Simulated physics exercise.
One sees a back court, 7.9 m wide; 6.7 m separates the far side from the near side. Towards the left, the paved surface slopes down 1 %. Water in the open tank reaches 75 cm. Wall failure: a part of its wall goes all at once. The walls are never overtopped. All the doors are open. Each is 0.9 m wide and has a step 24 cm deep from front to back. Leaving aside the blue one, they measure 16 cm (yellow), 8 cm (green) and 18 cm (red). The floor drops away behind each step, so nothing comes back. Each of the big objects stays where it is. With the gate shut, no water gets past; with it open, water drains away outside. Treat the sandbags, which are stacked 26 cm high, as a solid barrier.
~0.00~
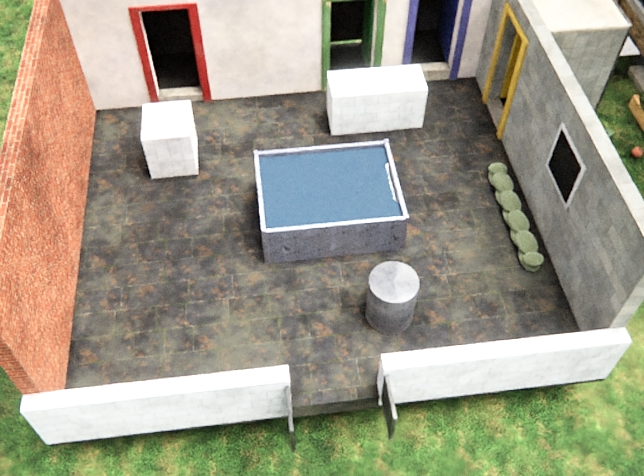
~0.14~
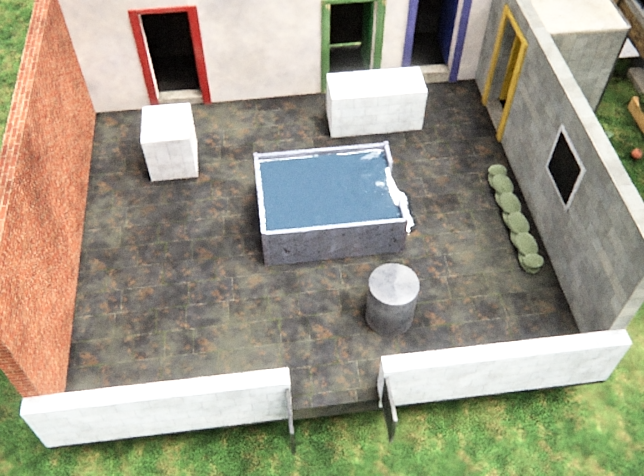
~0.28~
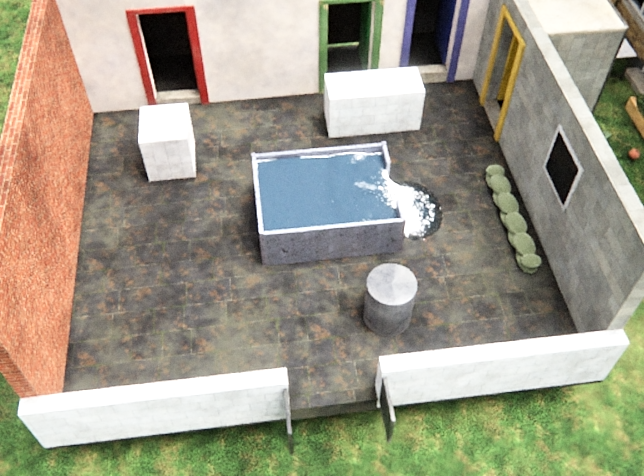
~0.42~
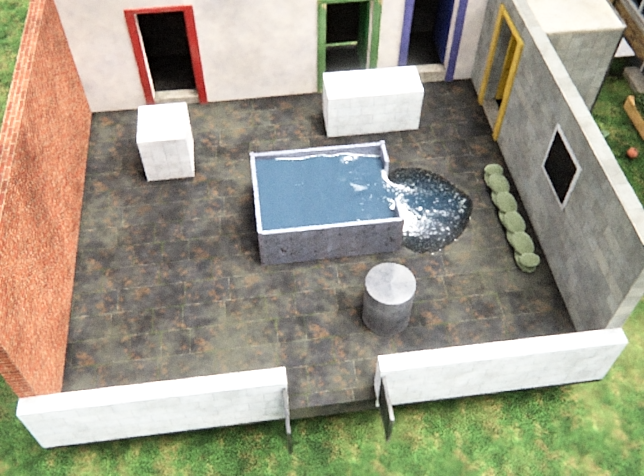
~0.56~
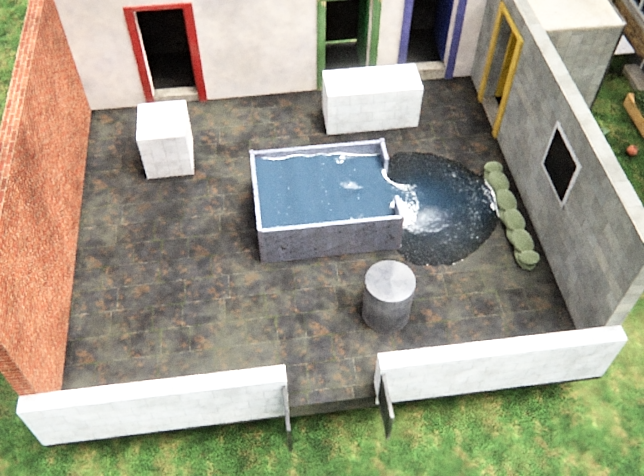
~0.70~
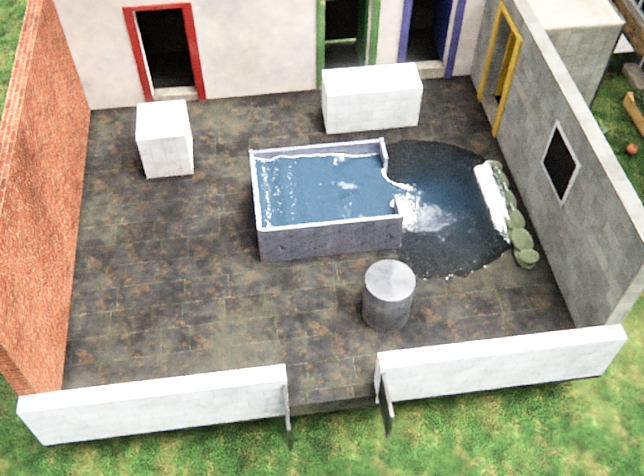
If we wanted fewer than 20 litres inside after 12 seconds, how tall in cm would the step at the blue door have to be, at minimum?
It would need to be around 20 cm tall.
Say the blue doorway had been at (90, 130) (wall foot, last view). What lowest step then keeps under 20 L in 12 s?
About 10.5 cm.
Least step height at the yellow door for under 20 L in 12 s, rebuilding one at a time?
For the yellow door, about 14.0 cm.
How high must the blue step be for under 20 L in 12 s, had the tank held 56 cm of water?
About 13.5 cm.
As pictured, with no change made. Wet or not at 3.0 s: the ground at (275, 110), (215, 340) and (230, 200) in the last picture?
Status: Clear / clear / clear.
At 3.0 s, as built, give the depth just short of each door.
Door by door in centimetres - yellow 16, blue 23, green 3, red 0.
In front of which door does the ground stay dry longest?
The red one.
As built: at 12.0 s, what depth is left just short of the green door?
Roughly 4.5 cm deep.
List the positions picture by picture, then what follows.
The open tank at (328, 187) is whole and still, 75 cm deep; the blue door at (435, 41) is dry, in the first picture.
The gap is at (391, 201), the front 0.4 m out at (413, 224); the back of the open tank holds 75 cm, in the second picture.
The front is at (437, 219), 0.8 m from the gap at (389, 203); 0.8 m2 of floor is wet, 75 cm left at the back, in the third picture.
The front is at (467, 202), 1.5 m from the gap at (387, 202); 1.9 m2 of floor is wet, 75 cm left at the back, in the fourth picture.
The front is at (496, 214), 1.9 m from the gap at (387, 200); 3.6 m2 of floor is wet, 75 cm left at the back, in the fifth picture.
Water pours out at (387, 199) and has run 2.1 m, to (487, 164); about 5 cm deep outside, 70 cm at the back; 2.0 m in a straight line remain to the blue door at (429, 39), in the sixth picture.
After 1.4 s water covers 20 % of the floor, deepest (40 cm) near (396, 209); it has not reached the blue door.
After 3.0 s water covers 30 % of the floor, deepest (30 cm) near (449, 83); 23 cm at the blue door, 0 litres in over its 27 cm step.
After 12.0 s water covers 95 % of the floor, deepest (10 cm) near (414, 322); 8 cm at the blue door, 1 litre in over its 27 cm step.
At the blue door as built, the water arrived by 2.1 s and peaked near 23 cm at 3.2 s.
Run again over the same 12 s with other heights there, 45 litres in over 16.5 cm, 9 litres over 22.5 cm. The limit of 20 litres is kept from about 20 cm up.
